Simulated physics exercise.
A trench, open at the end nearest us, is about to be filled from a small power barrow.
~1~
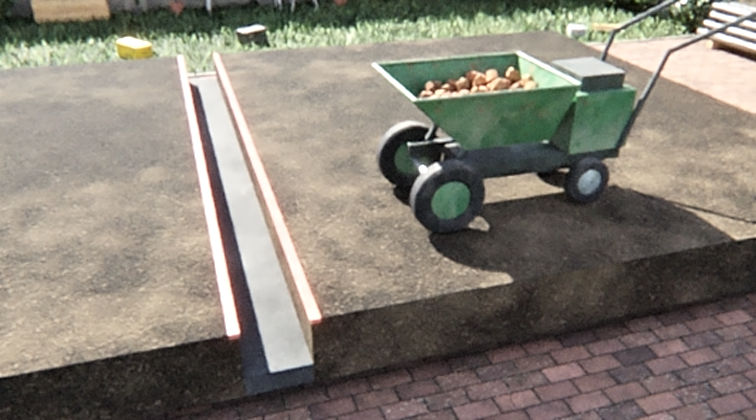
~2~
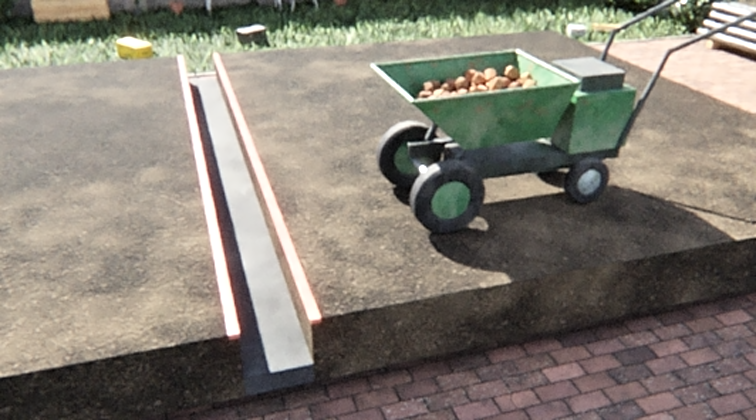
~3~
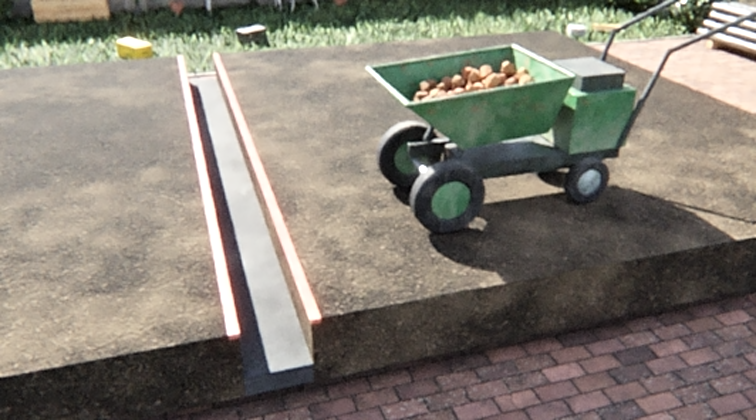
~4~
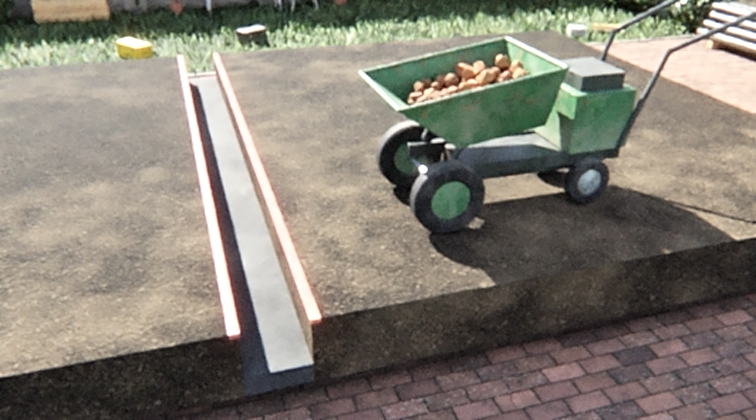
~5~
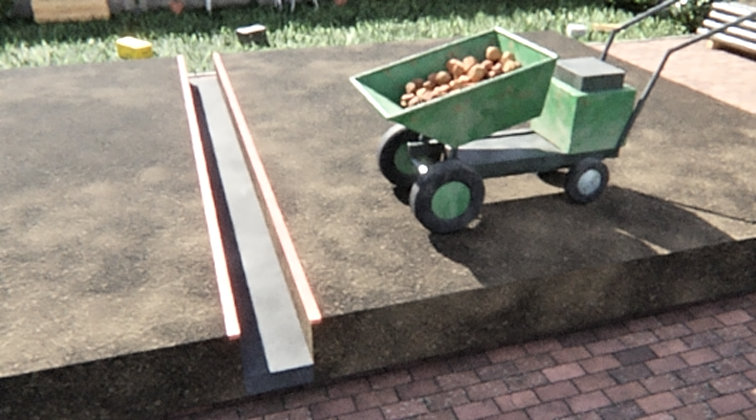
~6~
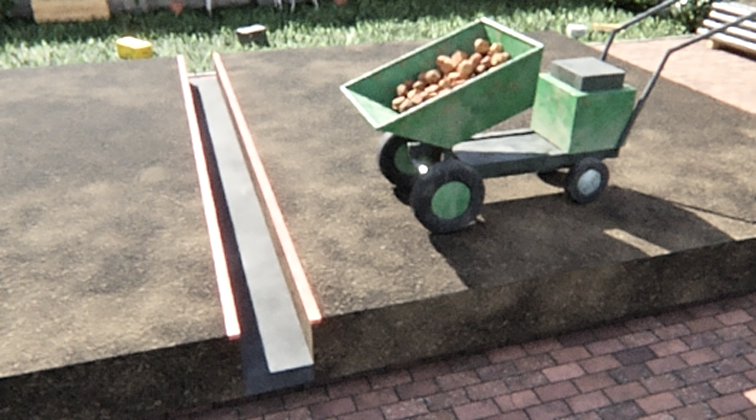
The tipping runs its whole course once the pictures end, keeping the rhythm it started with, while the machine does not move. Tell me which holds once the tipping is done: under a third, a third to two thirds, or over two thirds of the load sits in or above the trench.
No less than a third, no more than two thirds.
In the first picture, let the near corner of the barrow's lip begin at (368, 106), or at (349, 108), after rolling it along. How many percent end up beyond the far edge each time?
Try 1: 0 %. Try 2: 20 %.
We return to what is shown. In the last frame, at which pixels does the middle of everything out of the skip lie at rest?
I'd mark it at roughly (262, 253).
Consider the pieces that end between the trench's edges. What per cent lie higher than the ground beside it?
Something like 0 in a hundred.
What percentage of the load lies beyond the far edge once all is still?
Around 0 per cent.
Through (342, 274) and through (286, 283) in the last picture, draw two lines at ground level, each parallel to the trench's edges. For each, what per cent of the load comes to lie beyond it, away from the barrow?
The first comes to 90 %, the second to 50 %.
Soon after the last picture, skip tipped steeply; all in the skip.
A little later, skip tipped right over; most in the skip; about a quarter short of the trench; a stray few in or heaped over the trench; a stray few falling.
Later still, skip tipped right over; a small part in the skip; about a third short of the trench; about half in or heaped over the trench; a stray few beyond it.
At rest, skip tipped right over; a small part in the skip; about a third short of the trench; about half in or heaped over the trench; a stray few beyond it.
